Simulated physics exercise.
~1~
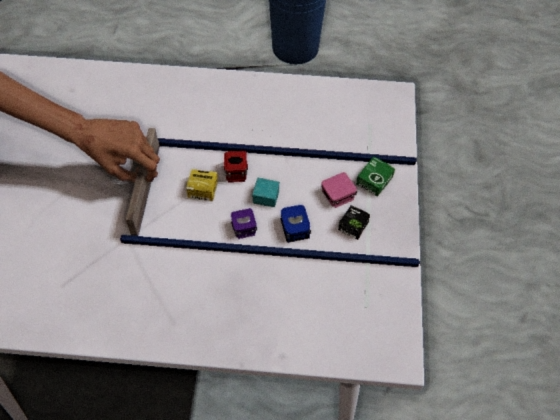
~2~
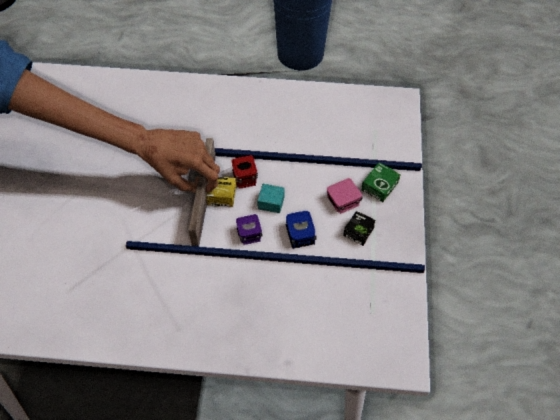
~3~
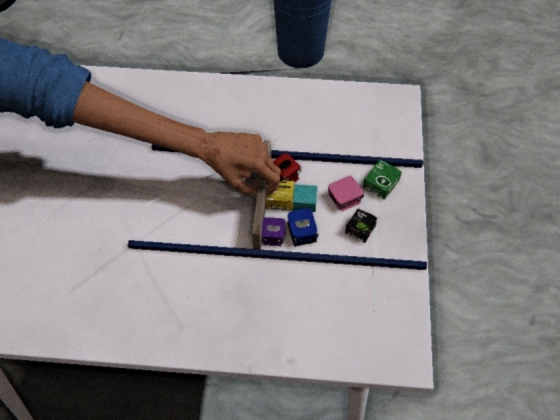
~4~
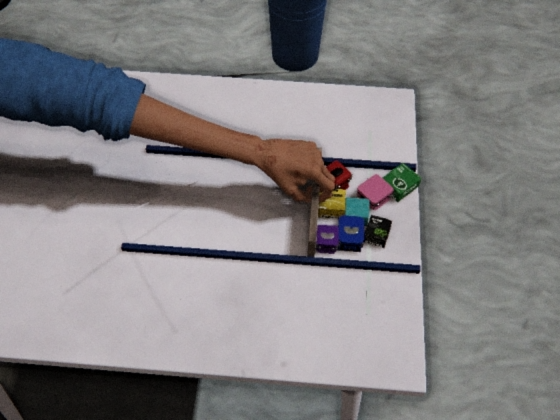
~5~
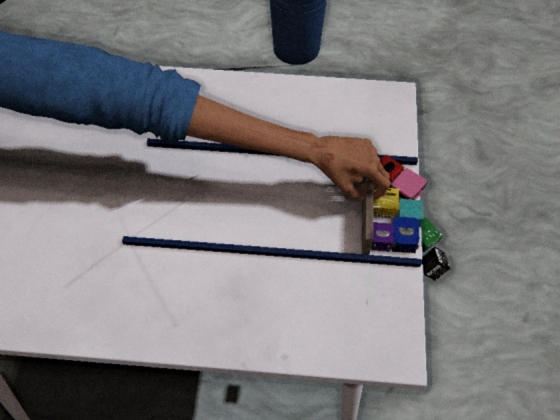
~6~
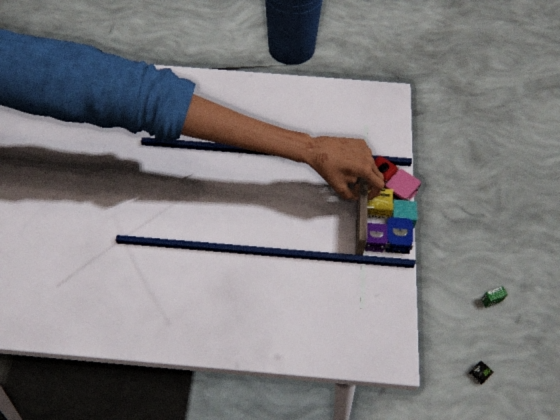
In the video, a hand slides an upright board rightward along a white table between two dark blue rods, pushing a cluster of colorful boxes toward the edge. The green and black boxes fall to the floor, while the others remain bunched against the board at the table's edge.
